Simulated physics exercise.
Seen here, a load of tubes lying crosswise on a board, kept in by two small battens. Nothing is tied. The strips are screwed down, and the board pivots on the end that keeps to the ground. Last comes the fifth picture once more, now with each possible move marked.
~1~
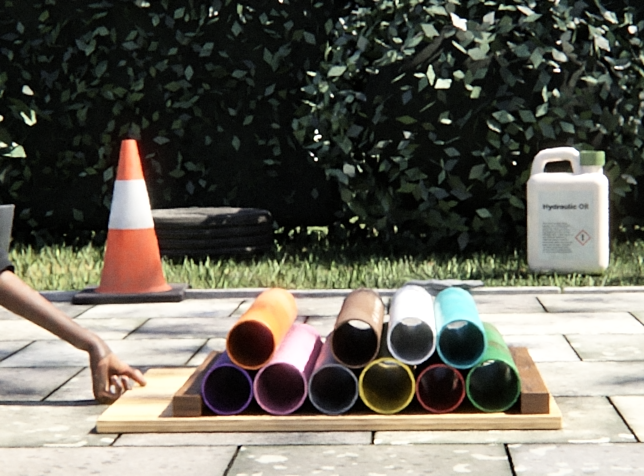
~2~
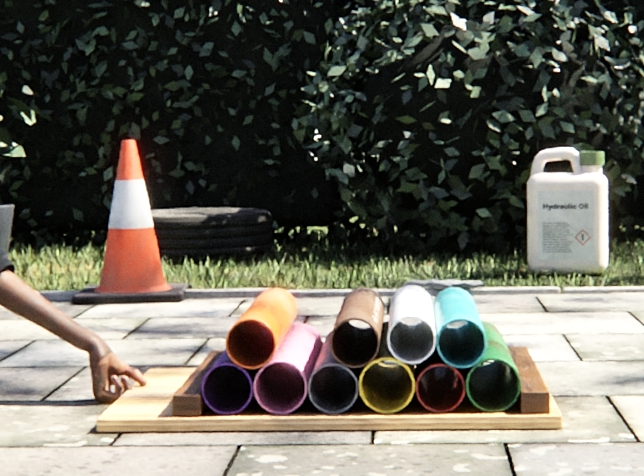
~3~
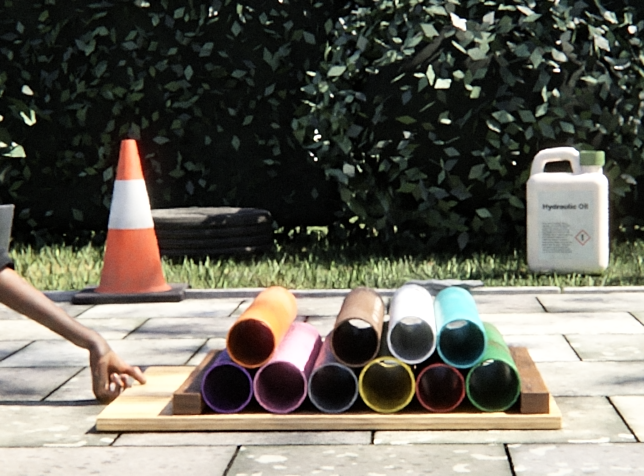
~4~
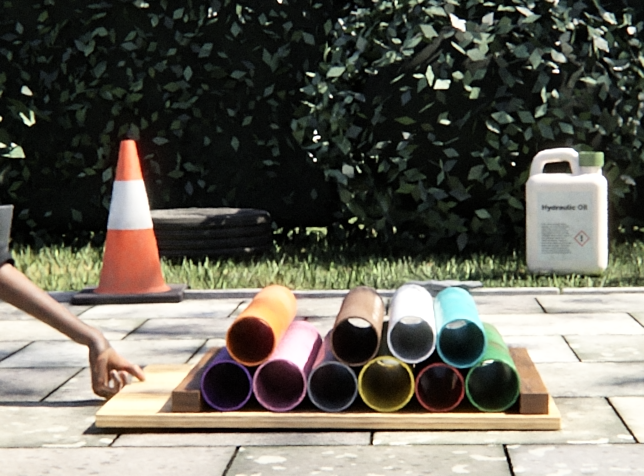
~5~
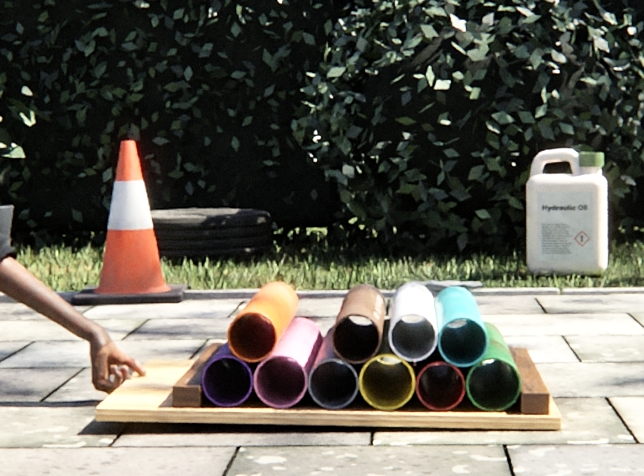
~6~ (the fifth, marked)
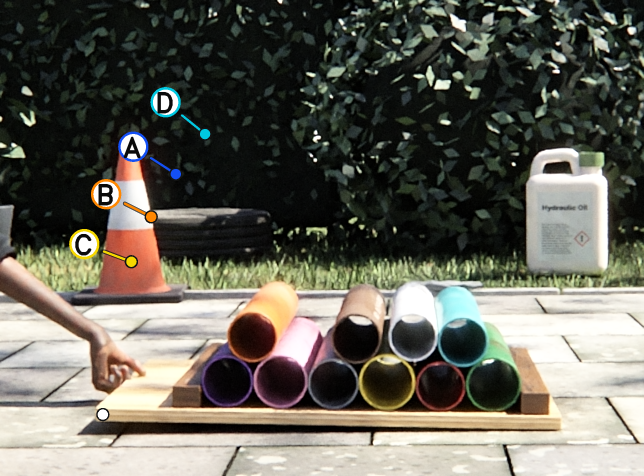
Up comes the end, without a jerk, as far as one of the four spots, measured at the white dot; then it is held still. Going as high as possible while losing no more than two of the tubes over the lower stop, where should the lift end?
At most to B.
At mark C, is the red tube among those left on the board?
Yes, with C.
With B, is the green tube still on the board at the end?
Yes.
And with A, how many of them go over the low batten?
At A the number is four.
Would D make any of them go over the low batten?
Yes, at D.
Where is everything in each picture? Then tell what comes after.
Red tube (441, 389); green tube (494, 385); turquoise tube (461, 343), in the first picture.
Turquoise tube (461, 343); orange tube (251, 344), in the second picture.
Board (335, 385); purple tube (227, 387); pink tube (281, 386); red tube (440, 388), in the third picture.
Board (334, 383); purple tube (226, 385); pink tube (280, 384), in the fourth picture.
Board (335, 381); purple tube (228, 381); pink tube (280, 381), in the fifth picture.
On the marked copy, A at (176, 174); B at (151, 217); C at (131, 262); D at (205, 134); the white dot at (103, 415).
Following B. Soon after the start, board at 16°.
Later, board at 28°.
In the end, board at 28°, two over the low batten (turquoise, white).
As for the rest, A four over the low batten (turquoise, orange, white, brown); C none over the low batten; D four over the low batten (turquoise, orange, white, brown).
